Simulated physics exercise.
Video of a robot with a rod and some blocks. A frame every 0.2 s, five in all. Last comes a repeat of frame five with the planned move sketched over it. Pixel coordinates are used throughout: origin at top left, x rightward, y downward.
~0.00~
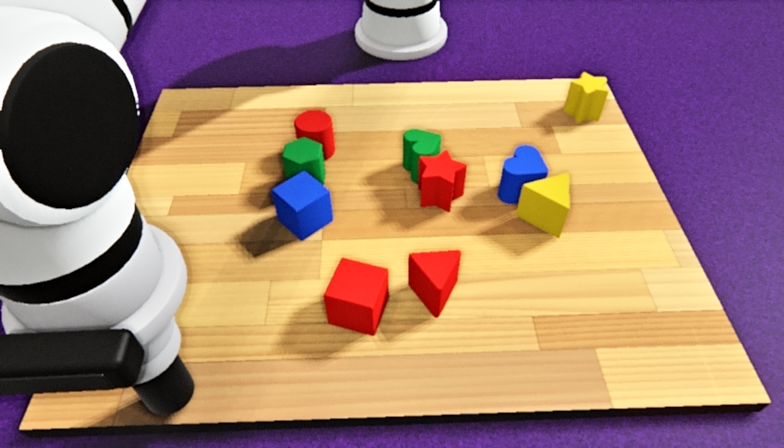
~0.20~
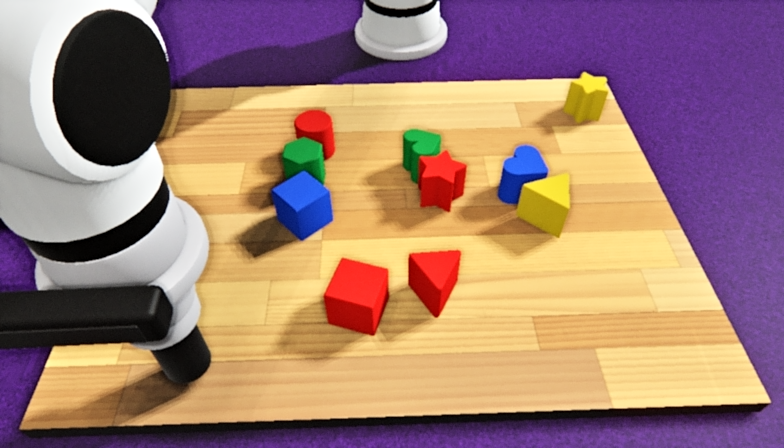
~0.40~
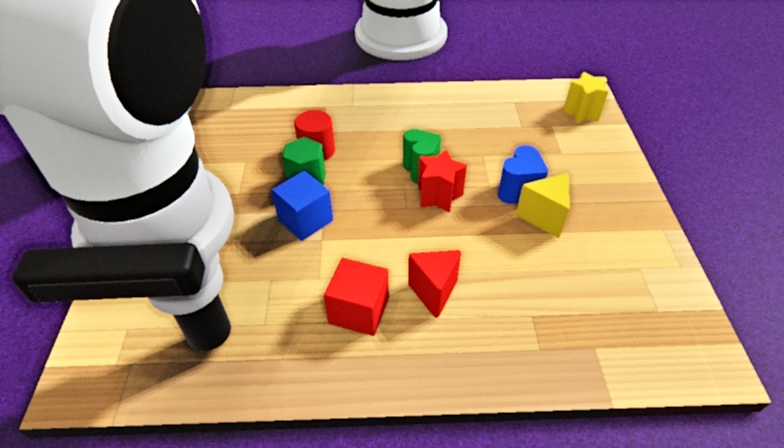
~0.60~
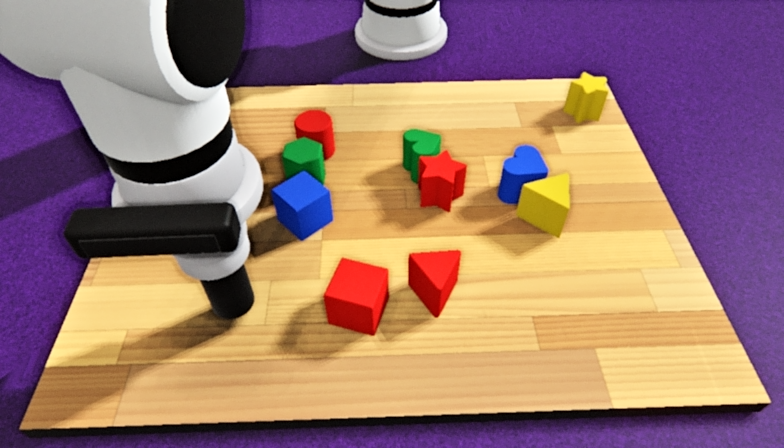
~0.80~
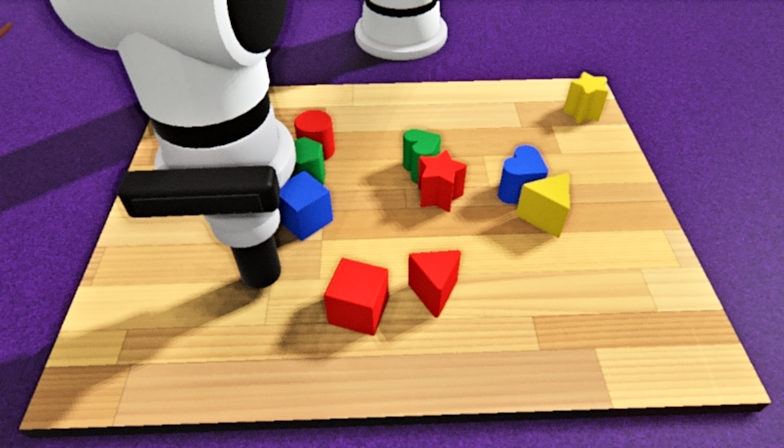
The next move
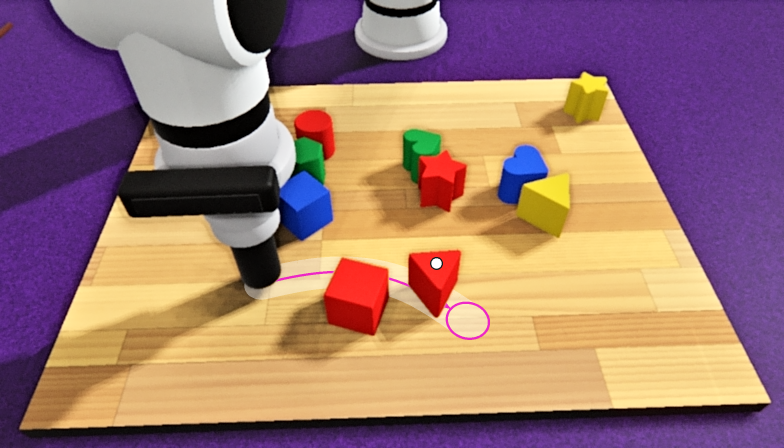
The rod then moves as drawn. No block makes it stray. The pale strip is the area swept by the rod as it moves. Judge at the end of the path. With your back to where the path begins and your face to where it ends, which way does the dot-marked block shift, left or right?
It shifts rightward.
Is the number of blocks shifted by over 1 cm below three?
Answer: Yes.
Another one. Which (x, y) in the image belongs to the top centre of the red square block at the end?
It will likely be found at (380, 294).
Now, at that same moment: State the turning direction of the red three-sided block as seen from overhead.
It swings round anticlockwise.
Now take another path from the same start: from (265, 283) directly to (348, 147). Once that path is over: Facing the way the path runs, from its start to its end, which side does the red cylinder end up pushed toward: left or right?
With start-to-end as forward, it shifts left.
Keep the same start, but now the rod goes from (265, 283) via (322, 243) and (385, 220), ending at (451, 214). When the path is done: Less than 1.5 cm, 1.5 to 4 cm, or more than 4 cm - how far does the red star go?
Between 1.5 and 4 cm.
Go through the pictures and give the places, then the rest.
Lower end of the rod at (172, 394), tops of blocks, blue square block at (300, 190), red square block at (356, 281), red three-sided block at (437, 263), in the first picture.
Rod at (189, 364), blocks as before, in the second picture.
Rod at (210, 333), blocks as before, in the third picture.
Rod at (234, 303), blocks as before, in the fourth picture.
Rod at (262, 274), blue square block at (300, 190), red square block at (356, 281), red three-sided block at (437, 263), in the fifth picture.
The drawn path runs from (265, 283) through (336, 272) and (405, 284) to (468, 320); the dot is on the red three-sided block.
The first path, step by step. One third of the way, rod at (336, 263); nothing pushed yet.
Two thirds of the way, rod at (407, 276); red square block at (379, 293), turned 75° clockwise; red three-sided block at (456, 270).
At the end, rod at (469, 312); blue square block not moved; red square block at (380, 294), turned 75° clockwise; red three-sided block at (527, 293), turned 35° anticlockwise.
